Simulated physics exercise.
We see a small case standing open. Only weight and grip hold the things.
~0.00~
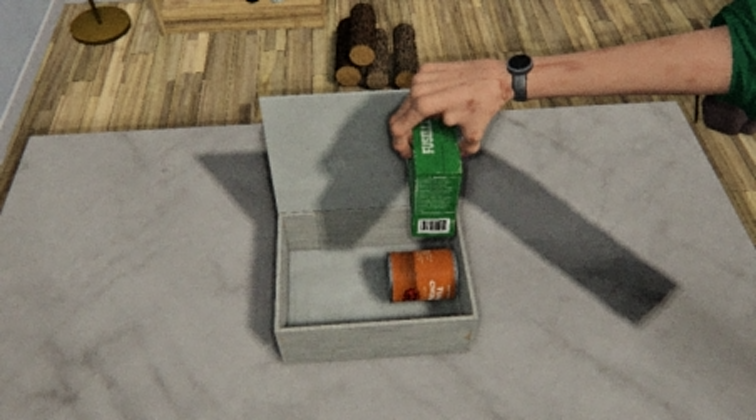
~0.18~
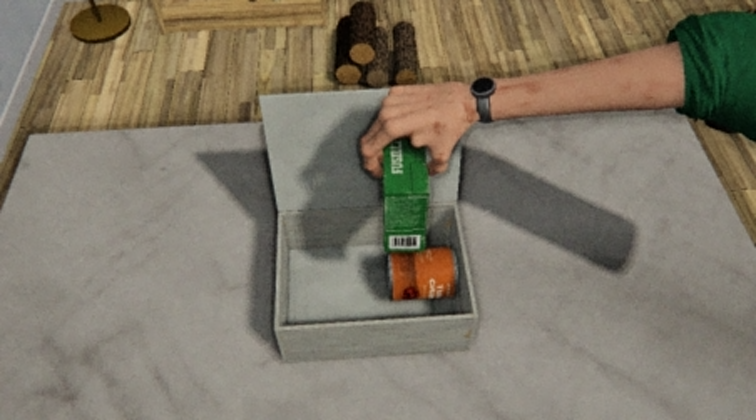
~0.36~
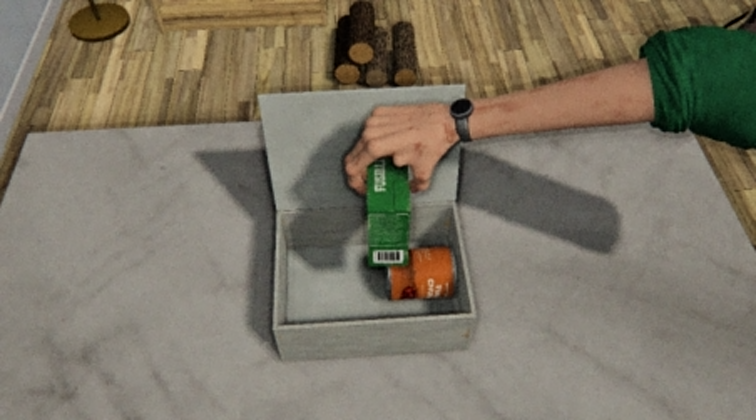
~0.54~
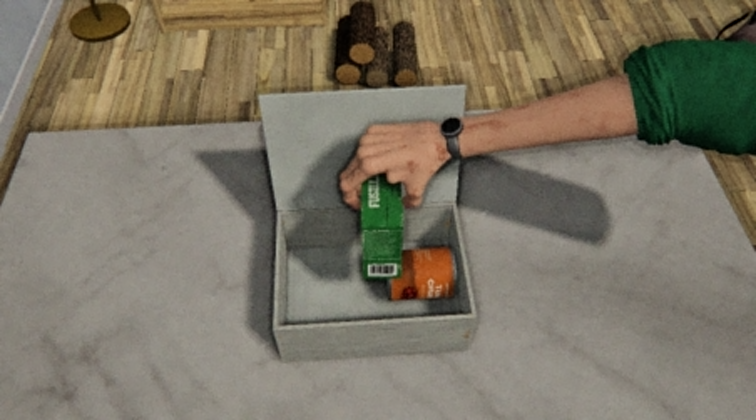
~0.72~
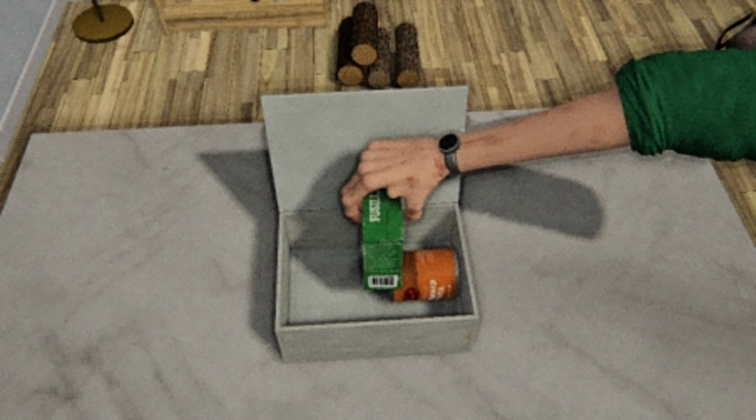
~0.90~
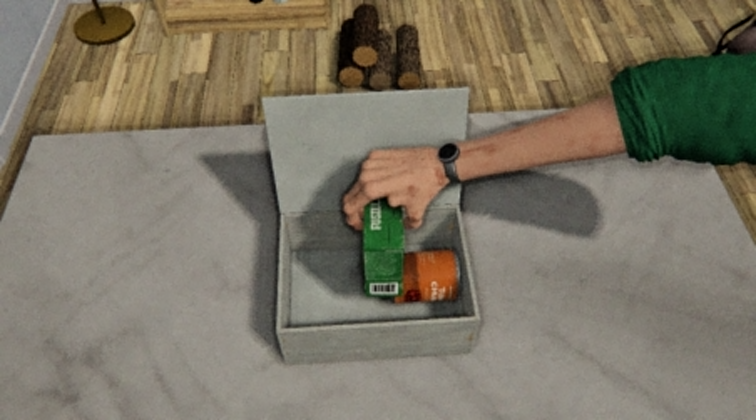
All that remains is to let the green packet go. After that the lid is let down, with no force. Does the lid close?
The lid closes.
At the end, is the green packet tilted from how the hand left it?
The green packet tips.
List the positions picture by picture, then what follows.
Still above its spot; green packet (432, 170); orange tin (421, 275), in the first frame.
Still above its spot; green packet (404, 188); orange tin (421, 274), in the second frame.
Still above its spot; green packet (387, 204); orange tin (420, 273), in the third frame.
Still above its spot; green packet (382, 218); orange tin (420, 274), in the fourth frame.
Still above its spot; green packet (382, 231); orange tin (422, 275), in the fifth frame.
In place under the hand; green packet (383, 239); orange tin (423, 276), in the sixth frame.
By 1.30 s, green packet on its side near (340, 272).
By 2.30 s, lid 72° above the rim; green packet on its side near (332, 284).
By 2.70 s, lid 40° above the rim; green packet on its side near (332, 284).
By 3.10 s, lid shut; green packet on its side near (332, 284).
When it is over (6.2 s), lid shut; lying over in the box, green packet; orange tin as before. End places, in pixels of the last picture, green packet near (332, 284).
